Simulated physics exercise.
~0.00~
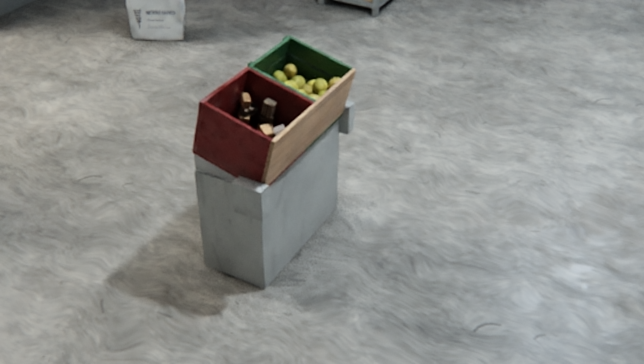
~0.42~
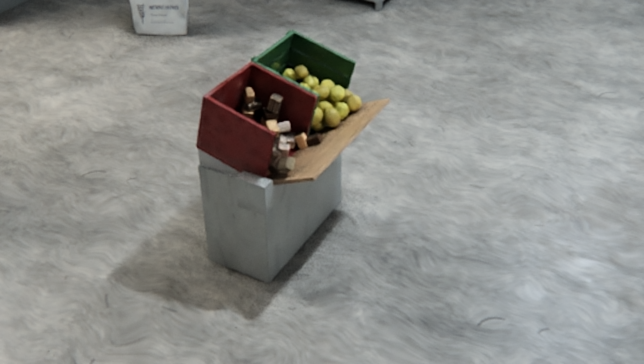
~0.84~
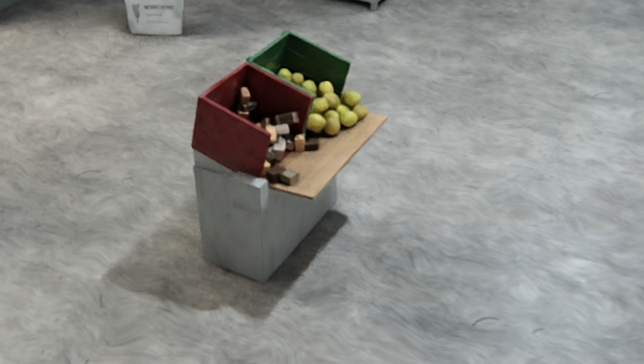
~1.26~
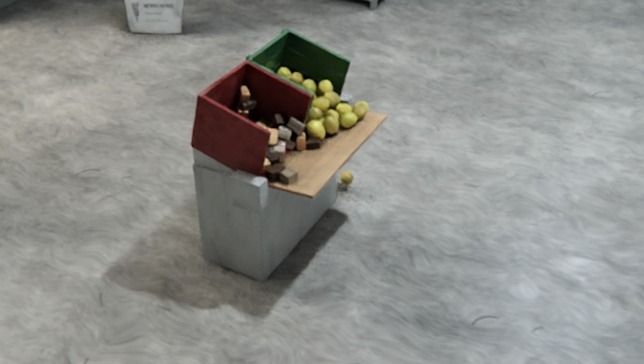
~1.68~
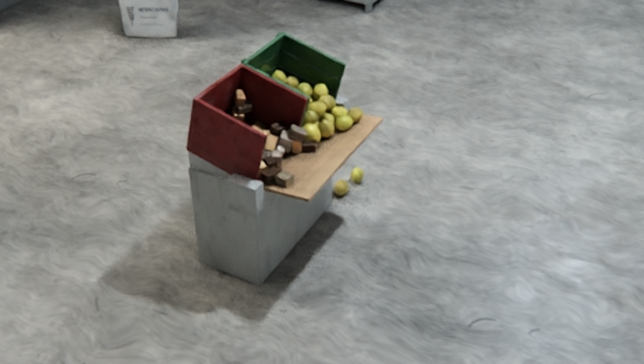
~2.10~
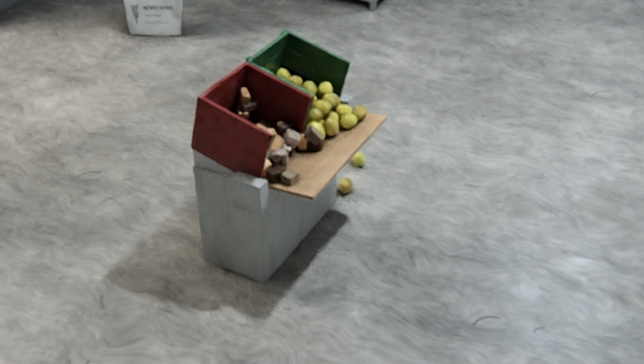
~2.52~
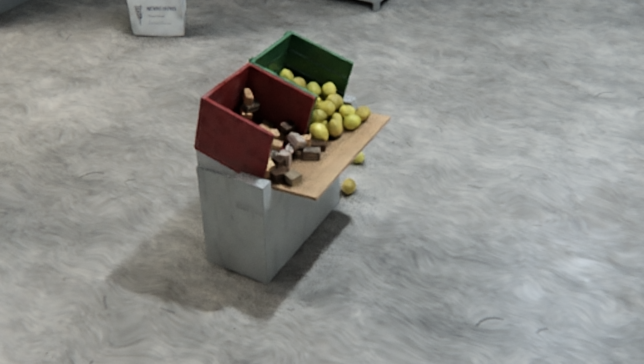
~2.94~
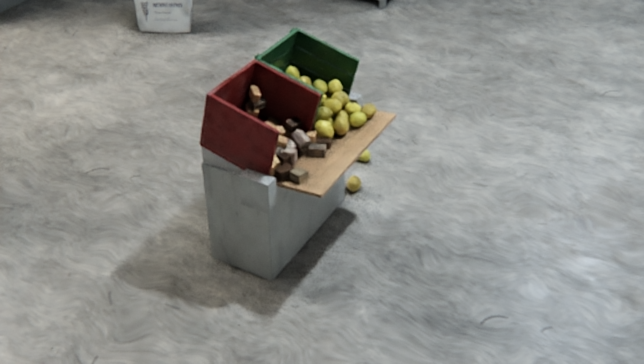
Wooden front flap lowering on red and green bins, blocks and lemons sliding onto it, two lemons dropping to the floor.
